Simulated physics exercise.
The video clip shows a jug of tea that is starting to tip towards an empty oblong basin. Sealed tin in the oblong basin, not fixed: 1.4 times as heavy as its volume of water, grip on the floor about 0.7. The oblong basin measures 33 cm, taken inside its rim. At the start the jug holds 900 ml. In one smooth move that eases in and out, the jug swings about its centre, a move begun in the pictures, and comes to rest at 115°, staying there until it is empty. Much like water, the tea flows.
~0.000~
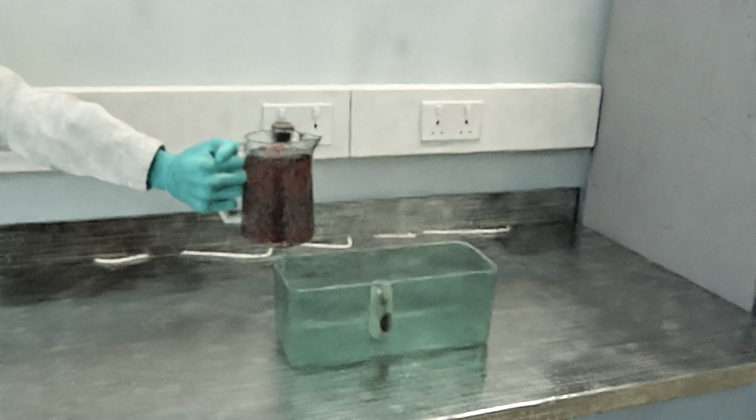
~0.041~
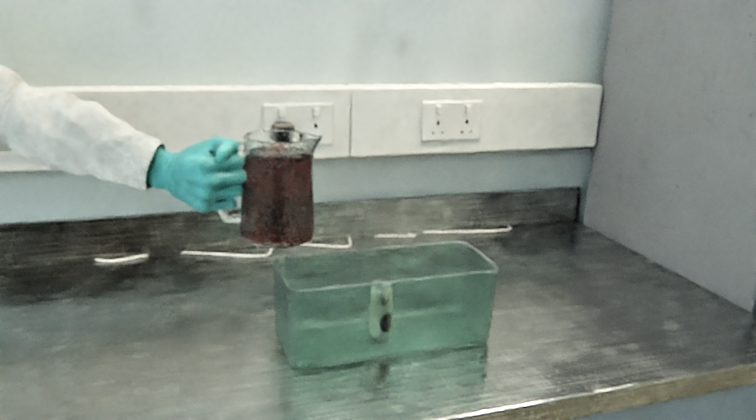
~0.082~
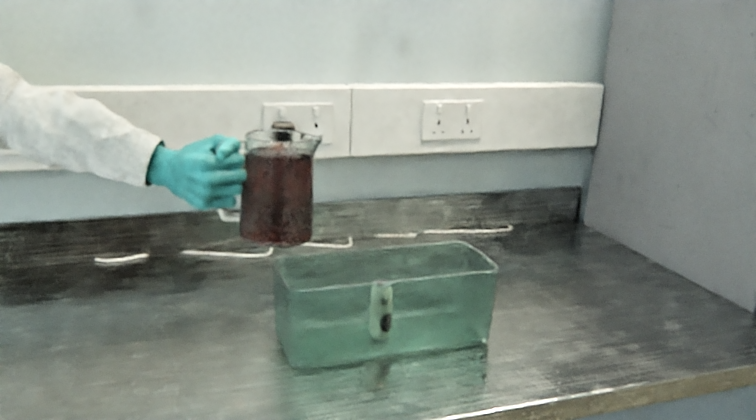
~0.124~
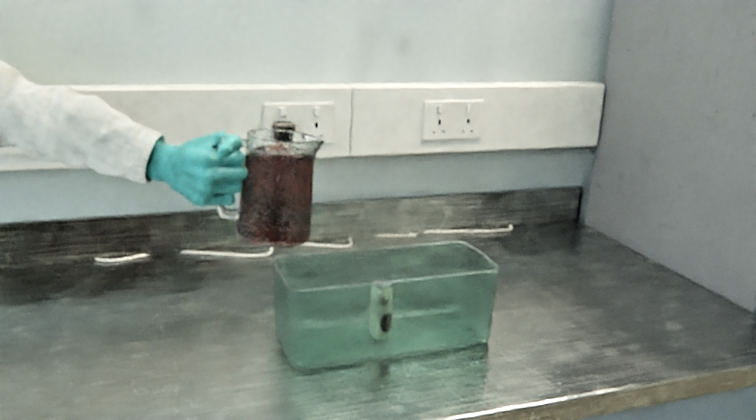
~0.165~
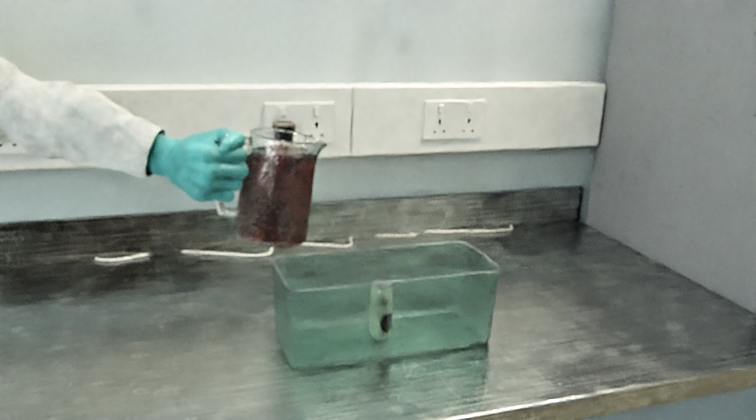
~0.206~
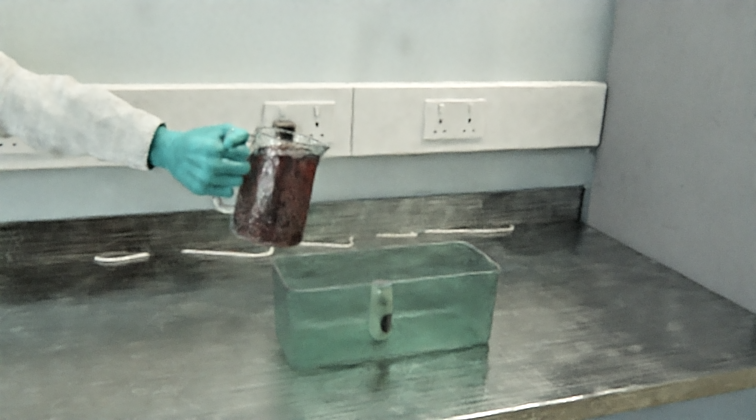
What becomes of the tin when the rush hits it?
It comes down.
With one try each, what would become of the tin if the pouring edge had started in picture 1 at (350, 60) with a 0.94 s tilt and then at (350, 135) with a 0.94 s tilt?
The tin stays vertical the first time and stays vertical the second time.
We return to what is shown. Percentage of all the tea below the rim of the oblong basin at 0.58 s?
About 2%.
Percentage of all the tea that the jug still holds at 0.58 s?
Roughly 84 %.
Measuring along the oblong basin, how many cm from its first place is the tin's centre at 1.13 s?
Near 8 cm.
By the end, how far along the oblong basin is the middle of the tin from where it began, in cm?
All told, the tin's centre has moved close to 10.5 cm.
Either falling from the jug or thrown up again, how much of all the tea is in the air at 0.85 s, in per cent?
Roughly 20 per cent.
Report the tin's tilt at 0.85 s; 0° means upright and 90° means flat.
Tilt: Around 0°.
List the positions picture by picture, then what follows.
In the first picture, it leans 0°; its right rim is at (320, 137); the tea meets the walls at (245, 153) and (309, 151); the oblong basin's rim runs from (281, 275) to (481, 256); the tin's top is at (381, 286).
In the second picture, it leans 1°; its right rim is at (321, 137); the tea meets the walls at (246, 153) and (310, 150).
In the third picture, it leans 2°; its right rim is at (322, 138); the tea meets the walls at (246, 151) and (310, 150).
In the fourth picture, it leans 5°; its right rim is at (324, 140); the tea meets the walls at (247, 151) and (312, 151).
In the fifth picture, it leans 9°; its right rim is at (327, 142); the tea meets the walls at (248, 154) and (314, 151).
In the sixth picture, it leans 13°; its right rim is at (330, 146); the tea meets the walls at (247, 165) and (318, 151).
Then, 0.58 s in, the tilt is 77° and 85 per cent is still to pour; the tin stands where it began.
Then, 0.85 s in, the tilt is 112° and 32 per cent is still to pour; the tin stands where it began.
Then, 1.13 s in, the tilt is 115° and 2 per cent is still to pour; the tin leans 44°.
Then, 1.44 s in, the tilt is 115° and 0 per cent is still to pour; the tin lies on its side.
Finally, the tin lies on its side.
